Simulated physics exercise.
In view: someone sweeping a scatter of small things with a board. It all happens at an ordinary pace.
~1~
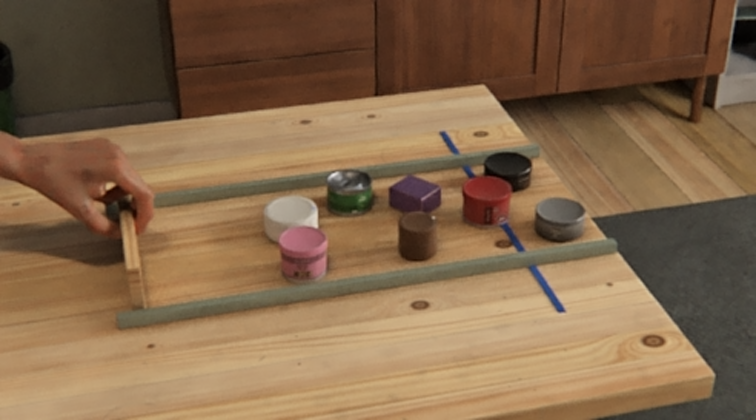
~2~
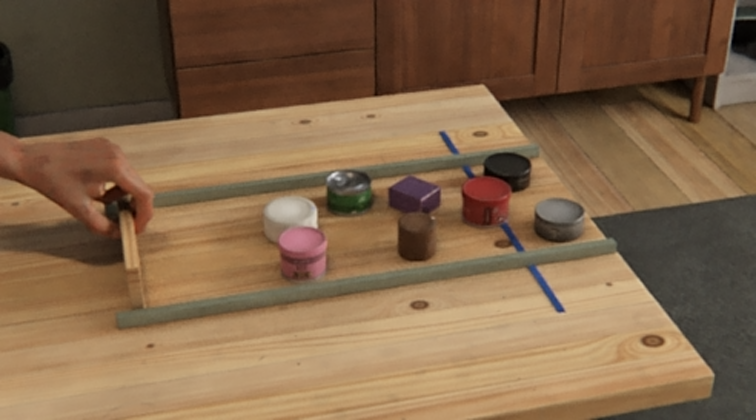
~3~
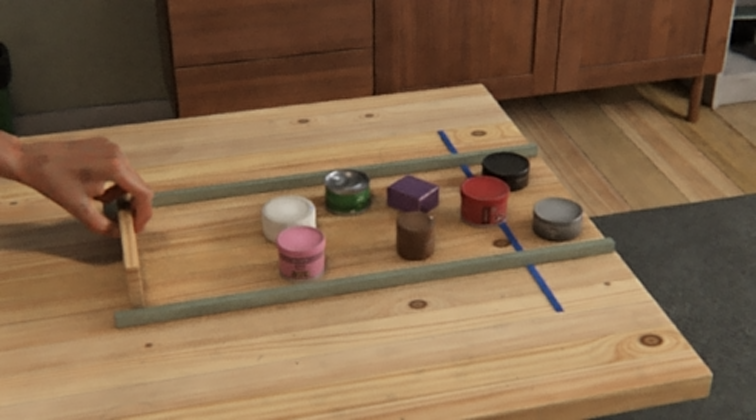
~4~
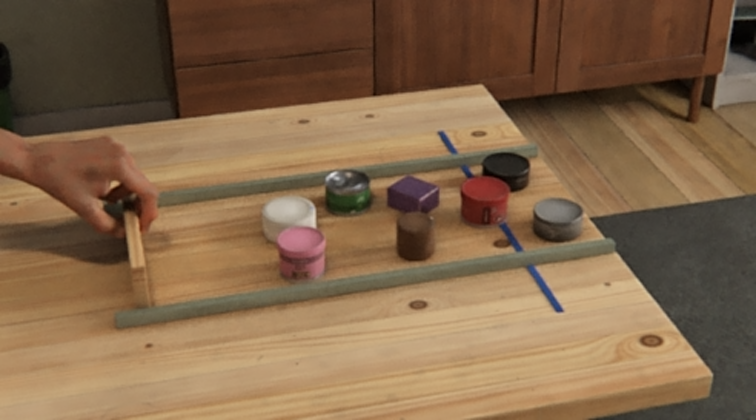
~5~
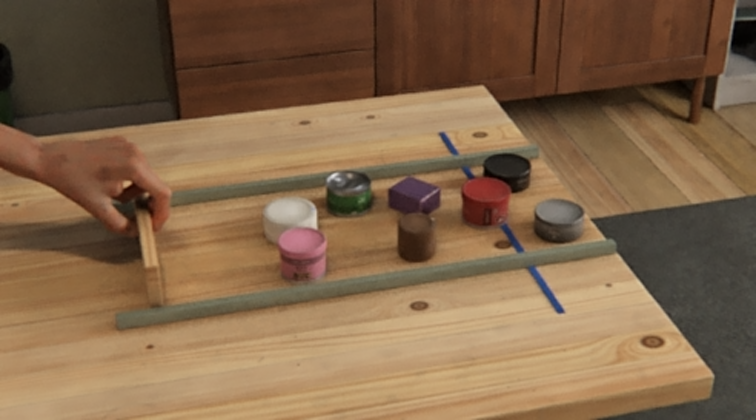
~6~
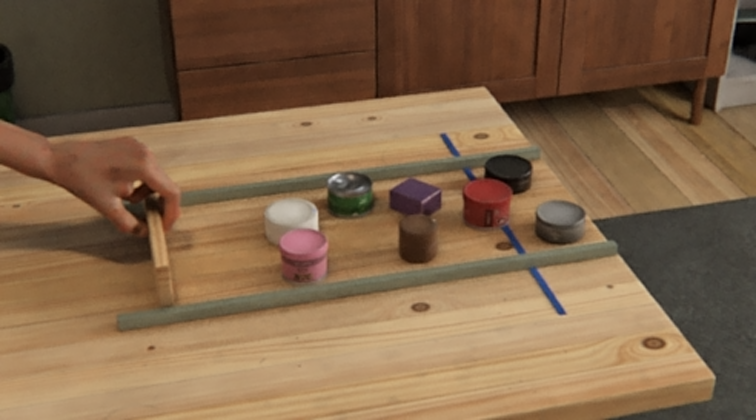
To begin with, a hand holds a wooden board upright between two green rails on a wooden table, left of a scatter of small tubs, pots and a purple block. The hand then slides the board slightly to the right, while the objects and blue tape show no clear movement.
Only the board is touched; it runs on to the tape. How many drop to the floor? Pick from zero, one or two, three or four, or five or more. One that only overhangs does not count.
The number that fall off is one or two.
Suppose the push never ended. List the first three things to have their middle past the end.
They are the grey tub, then the black tub, then the red pot.
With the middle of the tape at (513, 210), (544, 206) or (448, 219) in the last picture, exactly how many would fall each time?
It would be 3, 5 and 0.
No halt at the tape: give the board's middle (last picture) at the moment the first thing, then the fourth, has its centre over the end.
Near (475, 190) and (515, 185).
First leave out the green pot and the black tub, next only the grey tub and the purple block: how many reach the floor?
1 in the first case, 0 in the second.
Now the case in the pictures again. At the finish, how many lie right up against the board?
The number is 3.
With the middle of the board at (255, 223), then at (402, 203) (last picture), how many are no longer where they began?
0 and 5.
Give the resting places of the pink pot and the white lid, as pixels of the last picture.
The pink pot stops around (539, 228); the white lid around (519, 198).
Soon after, none off yet; grey tub at rest near (560, 222); black tub at rest near (508, 175); red pot at rest near (487, 205).
By the end, the number that fall off is one or two; fallen, grey tub.
